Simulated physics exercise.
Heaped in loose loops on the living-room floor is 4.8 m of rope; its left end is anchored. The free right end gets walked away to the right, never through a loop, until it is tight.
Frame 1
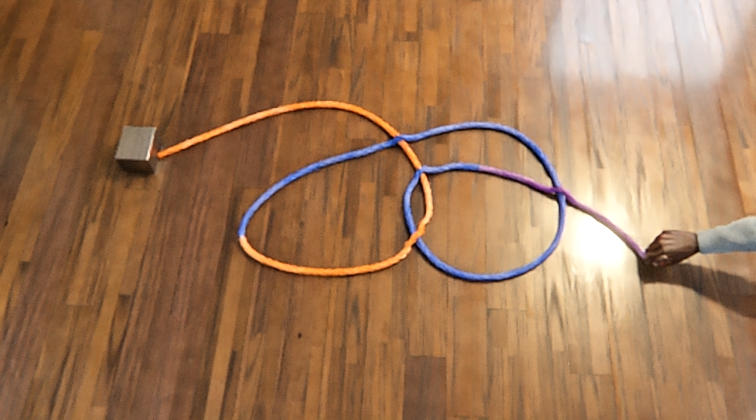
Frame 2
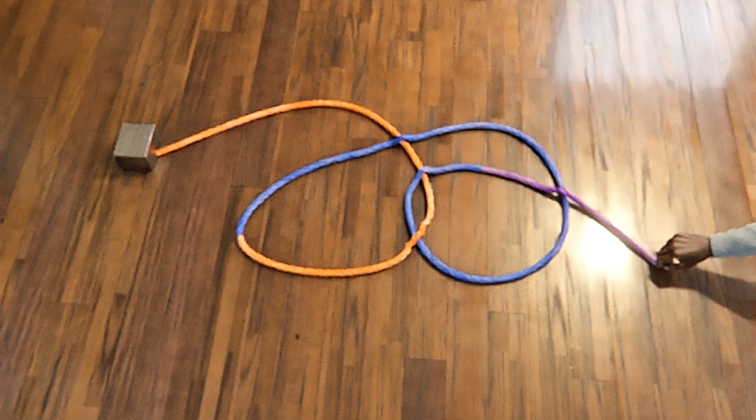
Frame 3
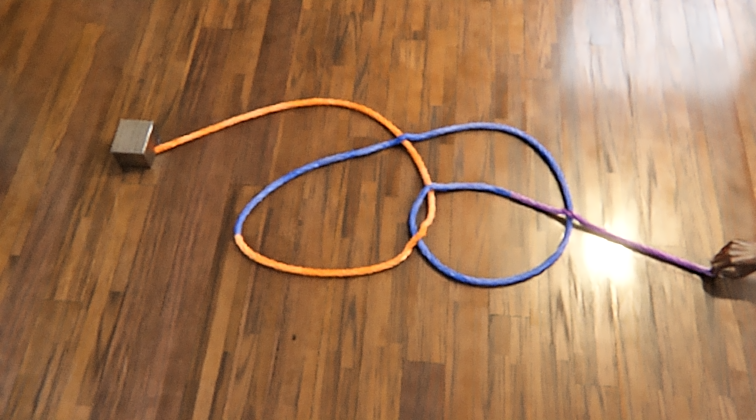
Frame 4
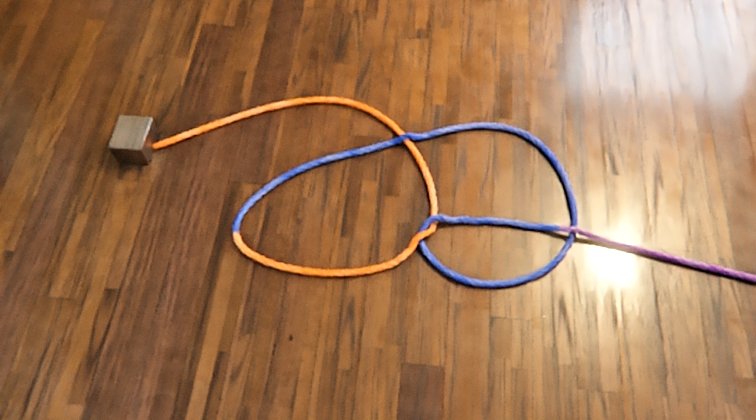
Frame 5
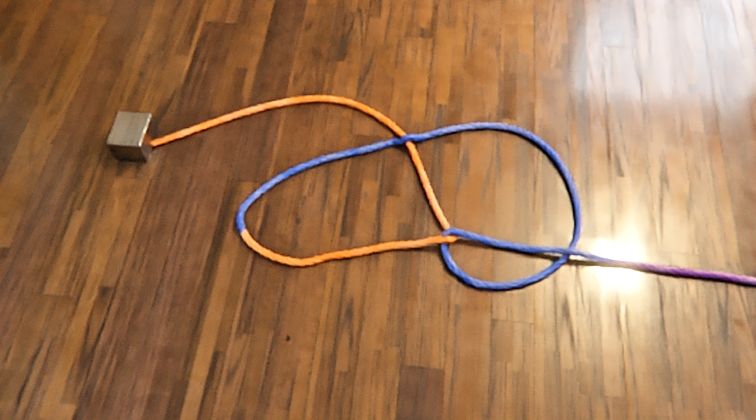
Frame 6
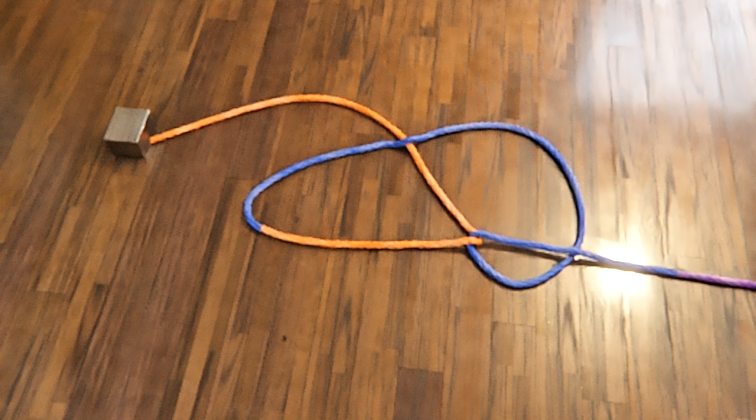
To begin with, an orange, blue and purple rope lies in overlapping loops on a wooden floor, one end at a small block, while a hand at right grips the other. The hand pulls the purple end rightward out of view, then the rope straightens there and the lower loops shrink and shift right.
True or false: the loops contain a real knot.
True.
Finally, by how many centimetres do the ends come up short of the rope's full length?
About 20 cm.
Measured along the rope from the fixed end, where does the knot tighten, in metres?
About 1.4 m from the fixed end.
Next, the ends are 2.9 m apart, loops still 35 cm across.
Then, the ends are 3.6 m apart, loops still 20 cm across.
After that, the ends are 4.4 m apart, loops still 17 cm across.
Later, the ends are 4.6 m apart, loops still 6 cm across.
At the end, the ends are 4.6 m apart, loops still 8 cm across.
